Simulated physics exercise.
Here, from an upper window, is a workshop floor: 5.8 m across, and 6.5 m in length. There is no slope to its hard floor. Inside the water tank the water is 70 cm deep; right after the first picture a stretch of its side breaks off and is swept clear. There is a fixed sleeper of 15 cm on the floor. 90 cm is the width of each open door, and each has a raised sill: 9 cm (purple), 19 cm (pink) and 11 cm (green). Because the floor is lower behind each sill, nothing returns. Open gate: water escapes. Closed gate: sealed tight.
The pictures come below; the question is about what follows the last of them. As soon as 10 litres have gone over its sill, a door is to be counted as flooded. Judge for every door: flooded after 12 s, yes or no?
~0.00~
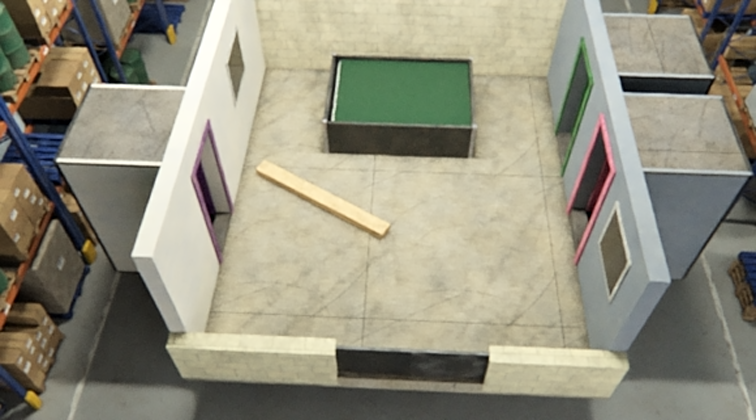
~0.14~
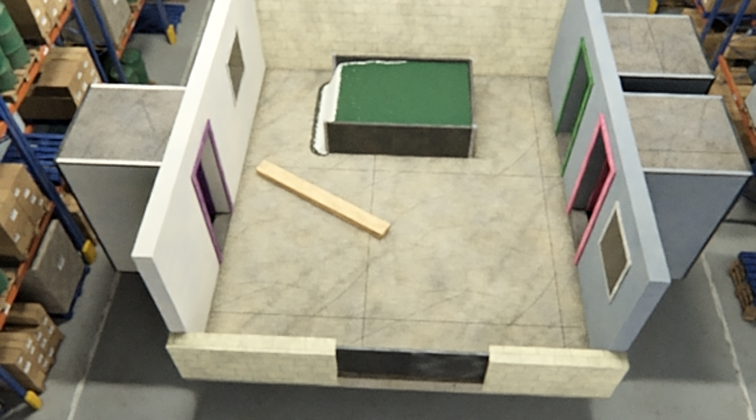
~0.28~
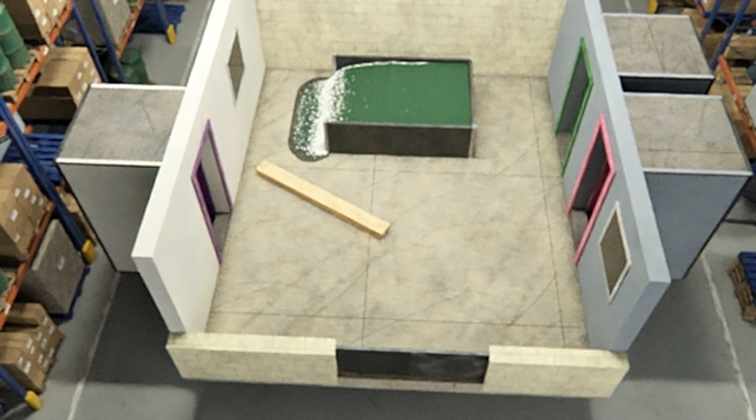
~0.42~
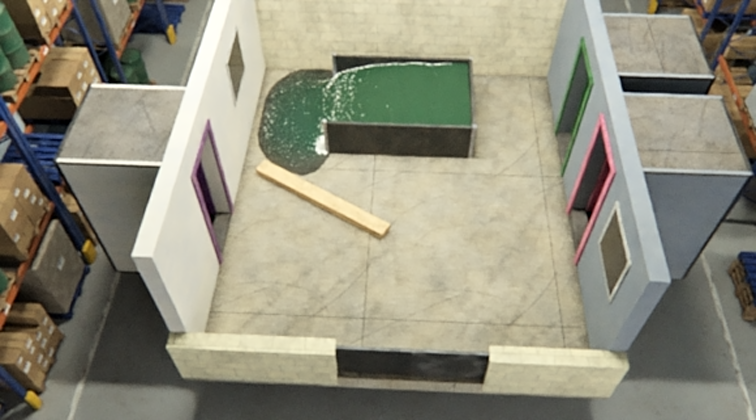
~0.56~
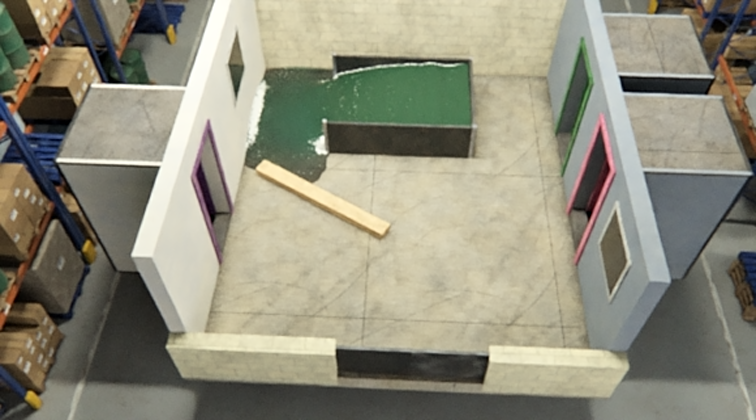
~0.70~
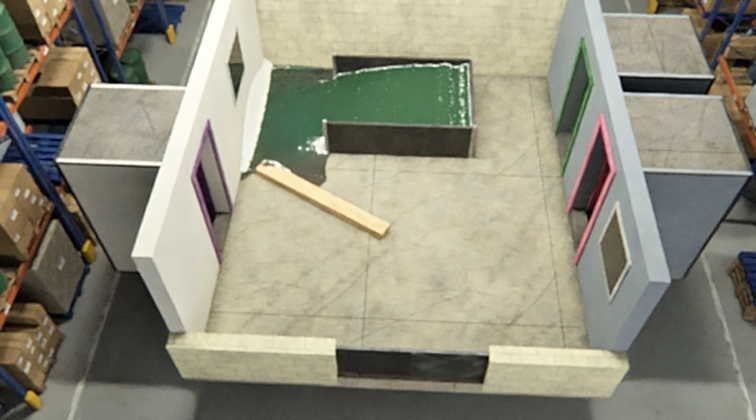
Verdicts: Purple door, no; pink door, no; green door, no.
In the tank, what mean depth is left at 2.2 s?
I'd put the average depth near 27 cm.
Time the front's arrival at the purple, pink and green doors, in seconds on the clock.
Purple: 1.2 s; pink: 4.5 s; green: 3.8 s.
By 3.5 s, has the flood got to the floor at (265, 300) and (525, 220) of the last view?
Awash, then not yet touched.
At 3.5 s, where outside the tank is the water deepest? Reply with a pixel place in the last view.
Look around (540, 81).
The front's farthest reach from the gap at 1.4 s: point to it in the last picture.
I'd mark it close to (226, 245).
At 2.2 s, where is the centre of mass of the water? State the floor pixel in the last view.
Close to (328, 127) in the last picture.
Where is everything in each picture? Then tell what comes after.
The first picture shows the water tank at (401, 93) is whole and still, 70 cm deep.
In the second picture, the front is at (334, 84), 1.0 m from the gap at (333, 109); 0.3 m2 of floor is under water; 70 cm left at the back of the water tank.
In the third picture, water pours out at (333, 110) and has run 1.1 m, to (314, 81); deepest outside 32 cm, 70 cm at the water tank's back.
In the fourth picture, the front is at (291, 77), 1.5 m from the gap at (333, 111); 2.9 m2 of floor is under water; 70 cm left at the back of the water tank.
In the fifth picture, water pours out at (333, 112) and has run 1.9 m, to (264, 76); deepest outside 30 cm, 70 cm at the water tank's back.
In the sixth picture, water pours out at (333, 111) and has run 2.2 m, to (241, 176); deepest outside 68 cm, 64 cm at the water tank's back.
After 1.4 s water covers 15 % of the floor and is deepest (56 cm) near (265, 72); purple door 4 cm at the sill, 0 L in, pink door not reached, green door not reached.
After 2.2 s water covers 30 % of the floor and is deepest (50 cm) near (265, 72); purple door 8 cm at the sill, 0 L in, pink door not reached, green door not reached.
After 3.5 s water covers 60 % of the floor and is deepest (36 cm) near (540, 81); purple door 7 cm at the sill, 0 L in, pink door not reached, green door not reached.
After 7.0 s water covers 95 % of the floor and is deepest (20 cm) near (508, 369); purple door 2 cm at the sill, 0 L in, pink door 13 cm at the sill, 0 L in, green door 4 cm at the sill, 0 L in.
After 12.0 s water covers 95 % of the floor and is deepest (15 cm) near (249, 358); purple door 10 cm at the sill, 1 L in, pink door 8 cm at the sill, 0 L in, green door 10 cm at the sill, 0 L in.
